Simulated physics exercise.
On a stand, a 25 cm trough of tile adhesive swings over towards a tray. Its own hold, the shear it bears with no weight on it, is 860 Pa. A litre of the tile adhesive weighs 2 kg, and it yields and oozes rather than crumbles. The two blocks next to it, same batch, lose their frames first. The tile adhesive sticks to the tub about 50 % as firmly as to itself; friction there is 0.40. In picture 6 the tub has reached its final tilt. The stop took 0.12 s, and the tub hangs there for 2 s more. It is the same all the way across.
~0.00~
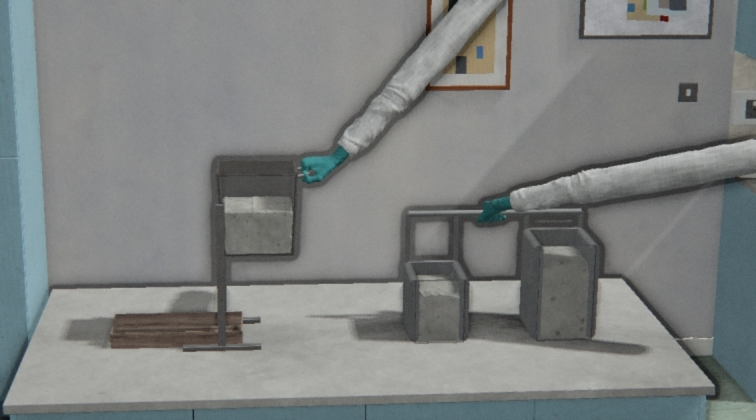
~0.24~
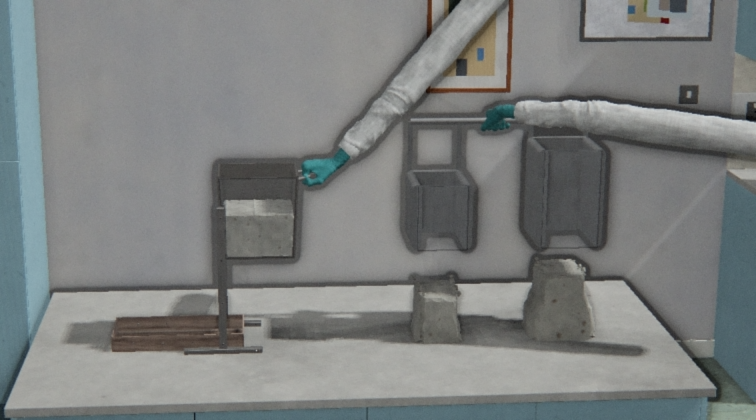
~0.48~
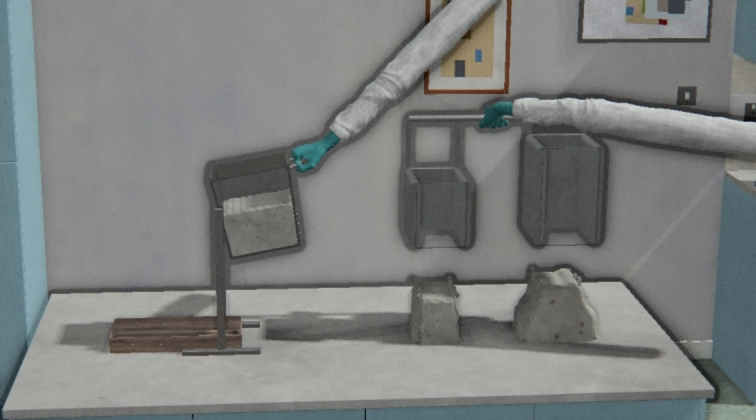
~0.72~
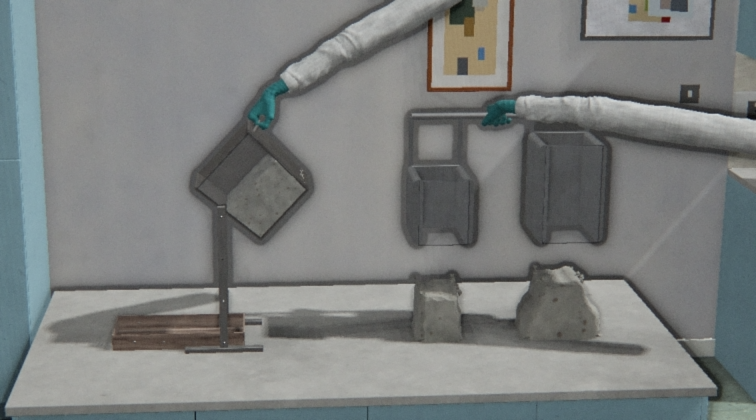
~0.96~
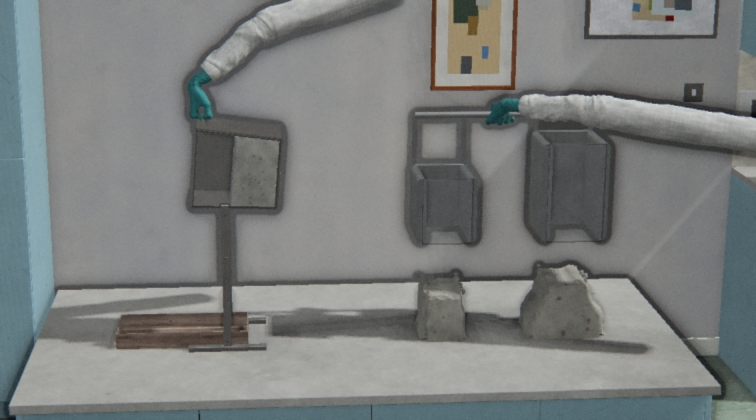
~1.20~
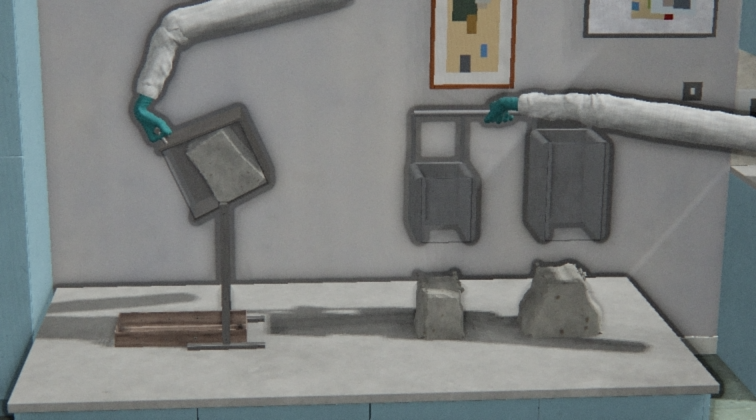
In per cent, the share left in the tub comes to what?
It comes to some 0 %.
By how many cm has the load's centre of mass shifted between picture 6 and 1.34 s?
Roughly 10 cm.
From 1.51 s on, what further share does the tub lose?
Some 30 per cent.
After 1.34 s, the tub is at 114 degrees and holds 87 %.
After 1.51 s, the tub is at 114 degrees and holds 32 %.
After 1.68 s, the tub is at 114 degrees and holds 0 %.
After 1.85 s, the tub is at 114 degrees and holds 0 %.
After 3.20 s, at the end, the tub is at 114 degrees and holds 0 %.
